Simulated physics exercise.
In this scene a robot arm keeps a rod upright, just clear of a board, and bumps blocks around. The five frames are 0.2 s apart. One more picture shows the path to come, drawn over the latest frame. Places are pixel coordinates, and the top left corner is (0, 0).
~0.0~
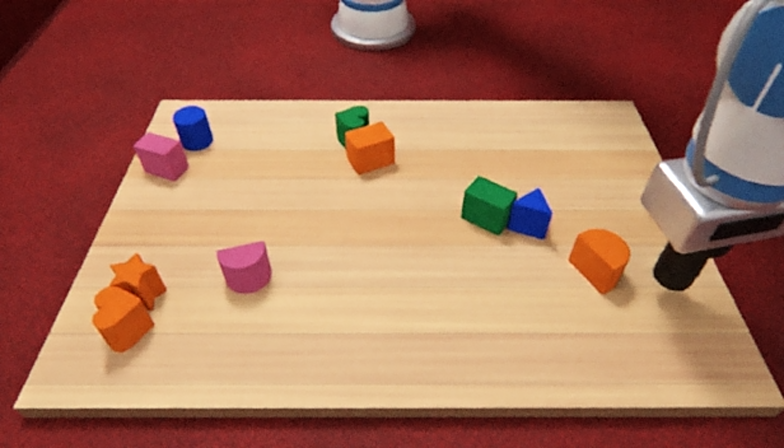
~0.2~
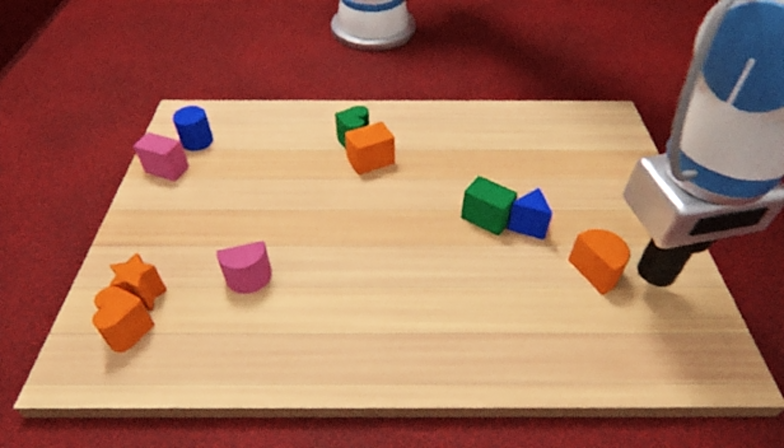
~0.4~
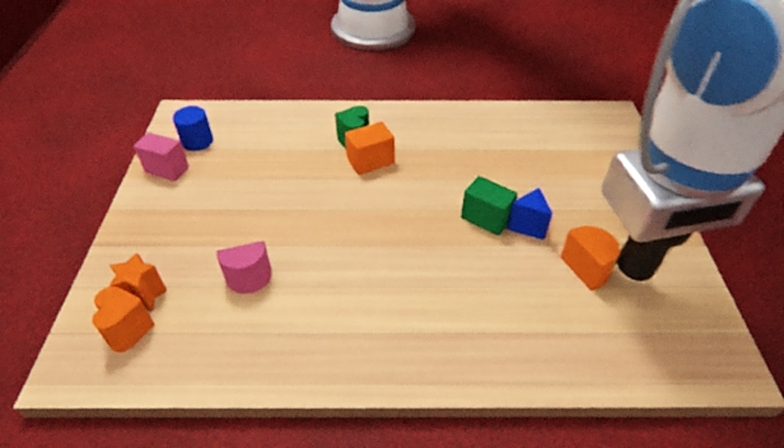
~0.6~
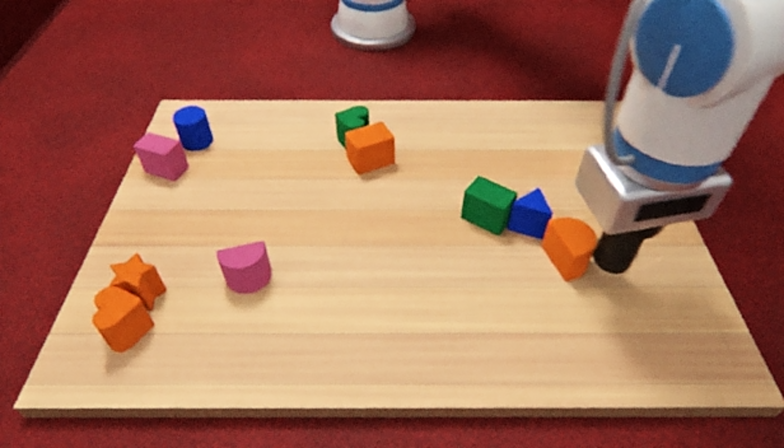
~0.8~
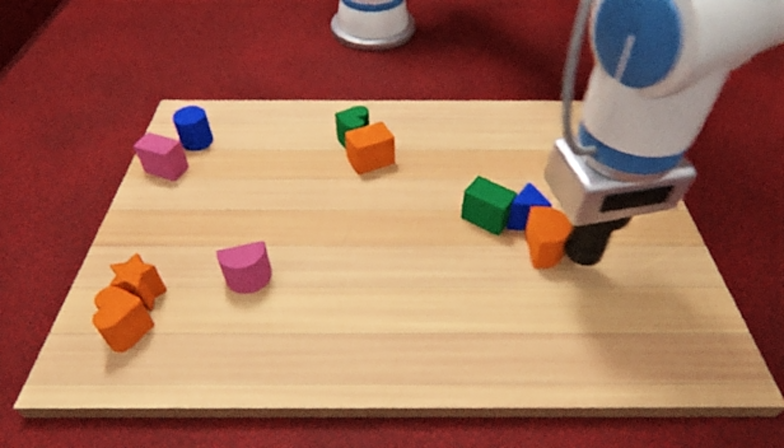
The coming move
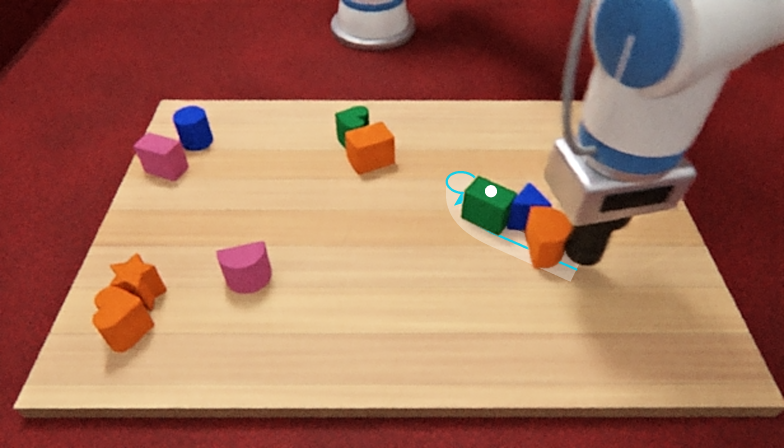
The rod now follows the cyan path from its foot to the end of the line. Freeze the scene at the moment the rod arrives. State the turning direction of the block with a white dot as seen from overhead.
Seen from above, its turn is counter-clockwise.
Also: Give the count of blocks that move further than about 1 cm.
When the path ends, I think you'll find three or more blocks out of place by more than 1 cm.
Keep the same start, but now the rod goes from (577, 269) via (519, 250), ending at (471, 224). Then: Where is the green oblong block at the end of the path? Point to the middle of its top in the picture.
It should be at about (466, 155).
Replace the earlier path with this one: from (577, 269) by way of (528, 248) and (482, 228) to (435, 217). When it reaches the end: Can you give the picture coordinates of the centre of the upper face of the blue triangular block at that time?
In the picture, that point is around (529, 177).
The line goes from (577, 269) through (521, 245) and (472, 219) to (462, 182); the dot is on the green oblong block.
What follows on the original path. One third of the way, rod (524, 228); green oblong block (471, 177), turned 55° anticlockwise; blue triangular block (528, 178), turned 40° clockwise; orange half-round block (505, 194), turned 40° clockwise.
Two thirds of the way, rod (475, 202); green oblong block (450, 152), turned 50° anticlockwise; blue triangular block (528, 177), turned 50° clockwise; orange half-round block (470, 168), turned 75° clockwise.
At the end, rod (464, 165); green oblong block (430, 124), turned 70° anticlockwise; blue triangular block (528, 177), turned 50° clockwise; orange half-round block (455, 135), turned 55° clockwise.
